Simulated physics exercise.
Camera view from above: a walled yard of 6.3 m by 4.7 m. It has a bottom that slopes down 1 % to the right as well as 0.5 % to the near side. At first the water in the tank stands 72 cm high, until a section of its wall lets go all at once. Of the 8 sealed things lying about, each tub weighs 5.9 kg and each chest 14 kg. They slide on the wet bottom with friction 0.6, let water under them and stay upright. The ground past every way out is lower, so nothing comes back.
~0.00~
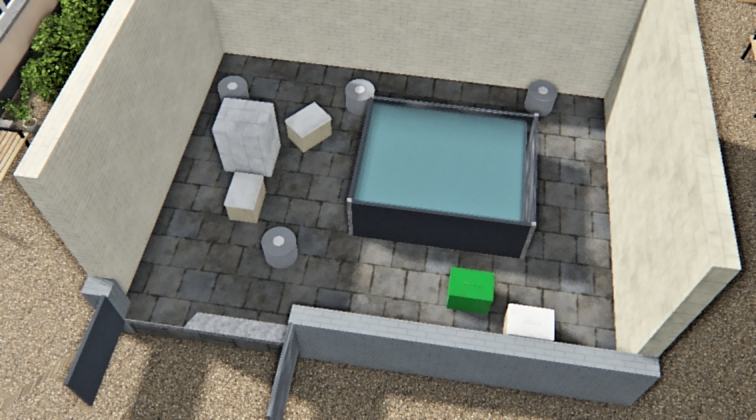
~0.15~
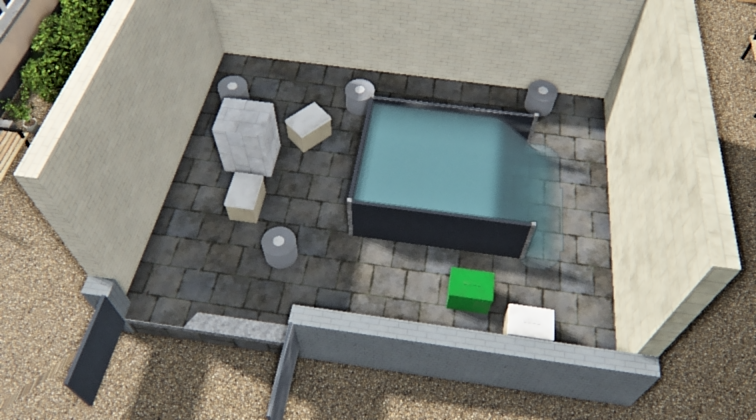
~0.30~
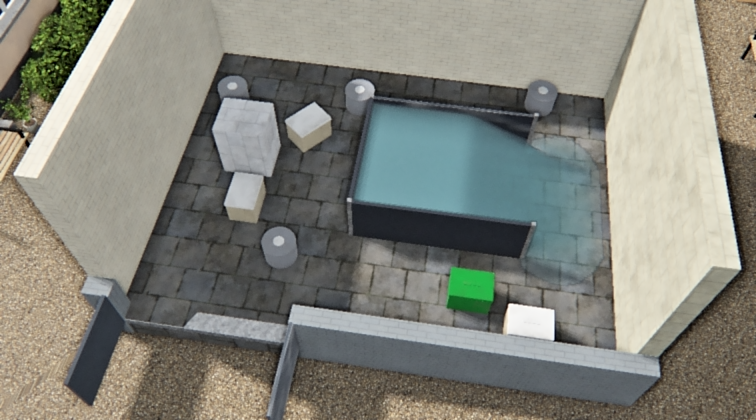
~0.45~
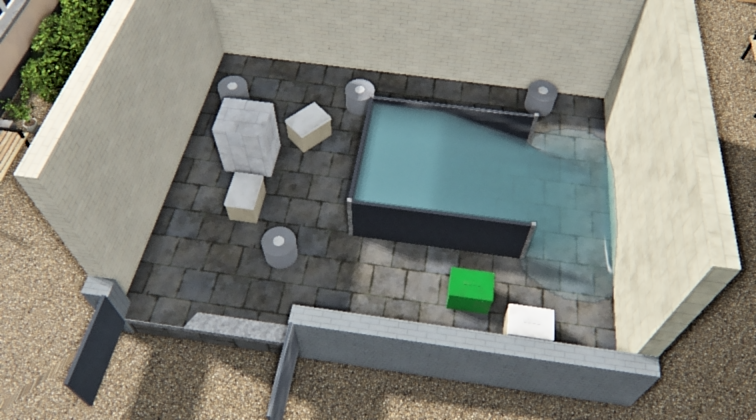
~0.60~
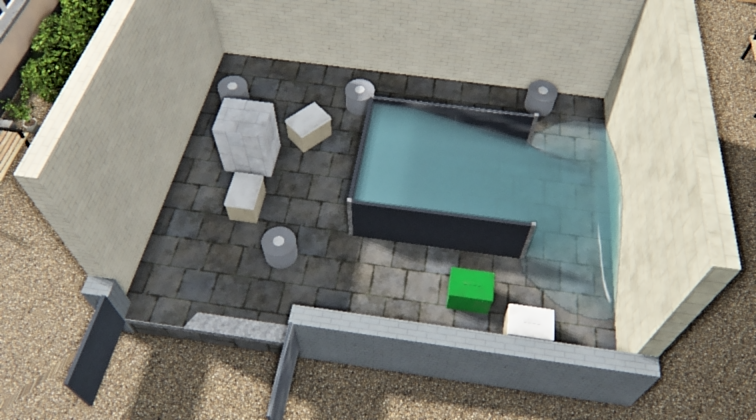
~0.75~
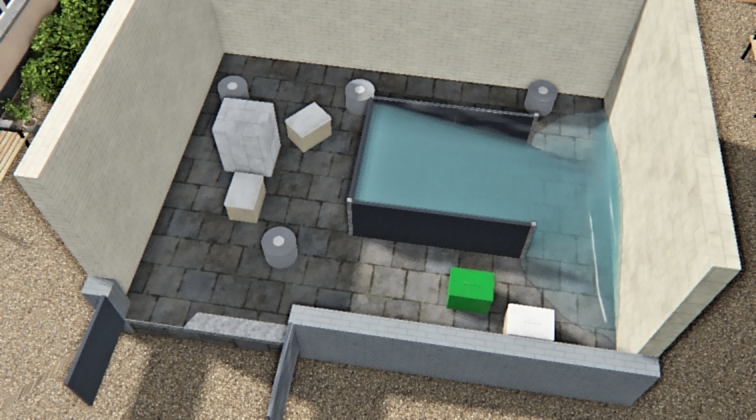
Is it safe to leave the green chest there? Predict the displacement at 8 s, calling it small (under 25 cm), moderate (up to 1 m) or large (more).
The displacement is large.
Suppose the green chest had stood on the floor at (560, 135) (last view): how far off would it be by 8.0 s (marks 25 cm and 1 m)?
As it turns out, it is swept away.
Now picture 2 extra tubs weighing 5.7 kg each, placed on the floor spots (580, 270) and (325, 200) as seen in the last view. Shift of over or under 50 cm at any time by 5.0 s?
Beyond the mark, below the mark.
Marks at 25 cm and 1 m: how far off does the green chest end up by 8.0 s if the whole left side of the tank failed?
From there, the green chest remains planted.
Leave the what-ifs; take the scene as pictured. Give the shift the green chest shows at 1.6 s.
About 0 cm.
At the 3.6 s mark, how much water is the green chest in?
The depth there is around 11 cm.
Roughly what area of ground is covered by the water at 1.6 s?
Roughly 10.0 m2.
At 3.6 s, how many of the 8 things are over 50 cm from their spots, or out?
At that moment it comes to 5.
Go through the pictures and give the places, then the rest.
The first frame shows the green chest at (472, 284) rests on the ground; water covers 4.1 m2; 0 of 8 have shifted.
The second frame shows the green chest at (472, 284) rests on the ground; 5.2 m2 under water; 0 of 8 have shifted.
The third frame shows the green chest at (472, 284) rests on the ground; 6.6 m2 under water; 0 of 8 have shifted.
The fourth frame shows the green chest at (472, 284), on the bottom; water covers 7.6 m2; 0 of 8 have shifted.
The fifth frame shows the green chest at (472, 284) rests on the ground; water covers 8.0 m2; 0 of 8 have shifted.
The sixth frame shows the green chest at (472, 284) rests on the ground; 8.3 m2 under water; 0 of 8 have shifted.
After 1.6 s the green chest is near (472, 284), 0.0 m from its start, aground; 0 of 8 are out; 0 afloat.
After 3.6 s the green chest is near (386, 237), 1.3 m from its start, afloat; 0 of 8 are out; 5 afloat.
After 5.6 s the green chest is near (211, 223), 3.5 m from its start, afloat; 0 of 8 are out; 7 afloat.
After 8.0 s the green chest has gone out; 1 of 8 are out; 7 afloat.
